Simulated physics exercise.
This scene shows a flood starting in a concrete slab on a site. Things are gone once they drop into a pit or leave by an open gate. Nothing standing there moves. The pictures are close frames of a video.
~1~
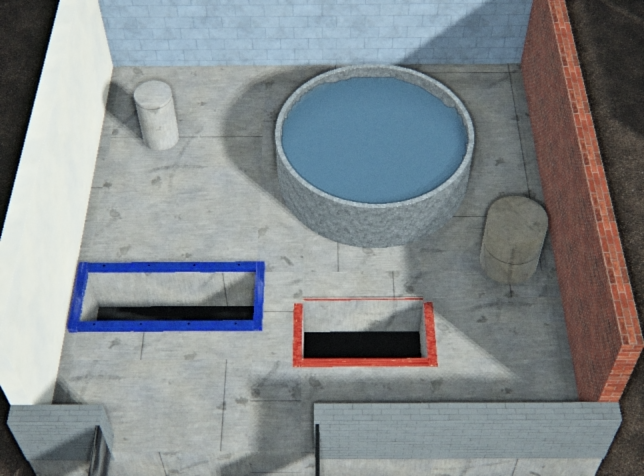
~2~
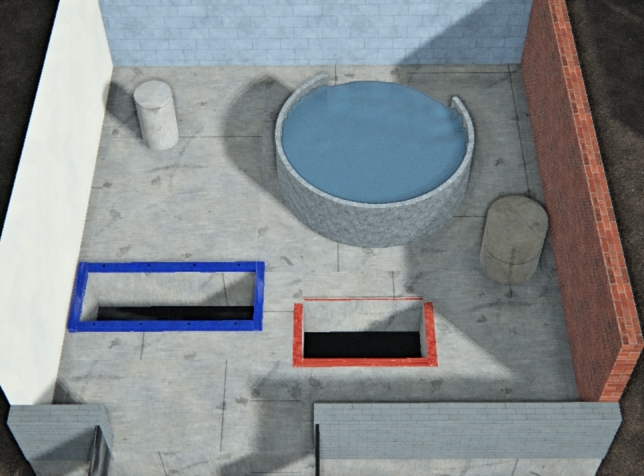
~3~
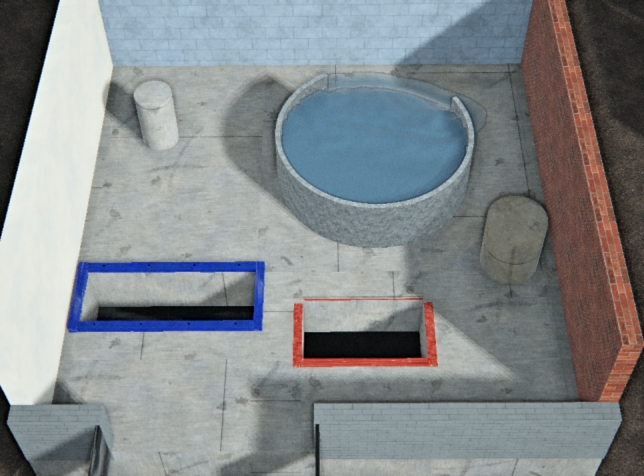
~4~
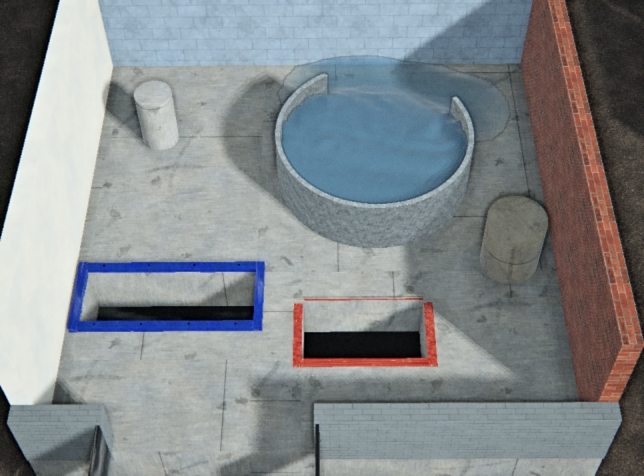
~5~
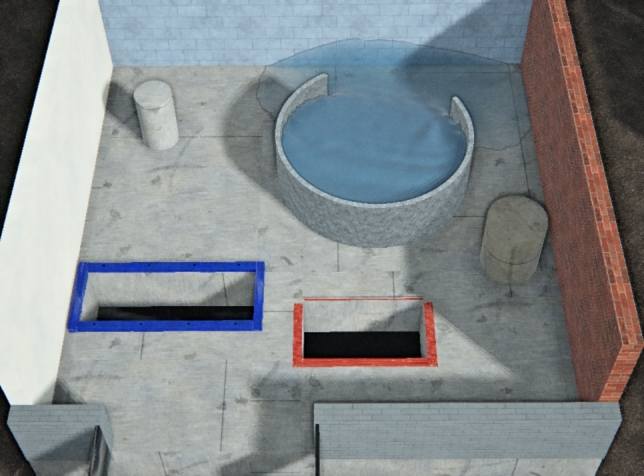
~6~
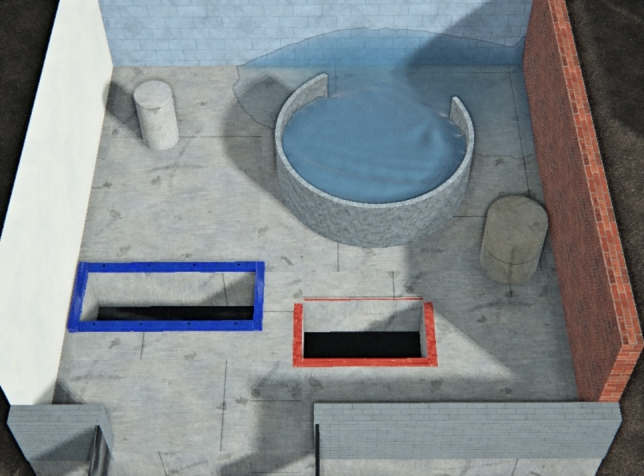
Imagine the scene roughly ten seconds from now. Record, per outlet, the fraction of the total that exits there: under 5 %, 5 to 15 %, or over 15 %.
In the end the gate accounts for a negligible part - below five per cent. The blue pit accounts for a medium-sized part - five to fifteen per cent. The red pit accounts for a substantial part - beyond fifteen per cent.
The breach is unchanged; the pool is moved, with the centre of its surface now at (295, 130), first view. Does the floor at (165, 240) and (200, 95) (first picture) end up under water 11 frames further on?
One after the other, they come out spared and submerged.
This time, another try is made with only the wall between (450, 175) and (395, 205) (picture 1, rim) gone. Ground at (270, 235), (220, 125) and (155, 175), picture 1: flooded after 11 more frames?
First point spared, second point spared, third point spared.
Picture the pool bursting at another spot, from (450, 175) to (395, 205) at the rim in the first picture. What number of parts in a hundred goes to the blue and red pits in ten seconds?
Result - blue: 2 %; red: 25 %.
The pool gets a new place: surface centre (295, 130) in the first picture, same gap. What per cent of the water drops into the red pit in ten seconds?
Share in the red pit - 25 %.
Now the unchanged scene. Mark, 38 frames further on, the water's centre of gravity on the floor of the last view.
Centre of the water: Near (348, 184).
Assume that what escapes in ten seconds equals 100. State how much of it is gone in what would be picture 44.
Approximately 50 in a hundred, I think.
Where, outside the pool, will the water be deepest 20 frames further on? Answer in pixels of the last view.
Somewhere near (510, 227), I think.
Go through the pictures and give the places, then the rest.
The first frame shows still water in the pool at (374, 135).
In the second frame, the front is at a hidden place, out from the gap on the pool's far side.
In the third frame, the front is at a hidden place, out from the gap on the pool's far side.
In the fourth frame, water pours out on the pool's far side and has run to (284, 90).
In the fifth frame, water pours out on the pool's far side and has run to (271, 67).
In the sixth frame, water pours out on the pool's far side and has run to (241, 67).
A moment on, water covers 20 % of the floor; the gate 0 %, the blue pit 0 %, the red pit 0 %.
Next, water covers 40 % of the floor; the gate 0 %, the blue pit 0 %, the red pit 0 %.
Then, water covers 70 % of the floor; the gate 0 %, the blue pit 0 %, the red pit 2 %.
Later, water covers 90 % of the floor; the gate 0 %, the blue pit 5 %, the red pit 9 %.
In the end, water covers 95 % of the floor; the gate 2 %, the blue pit 8 %, the red pit 19 %.
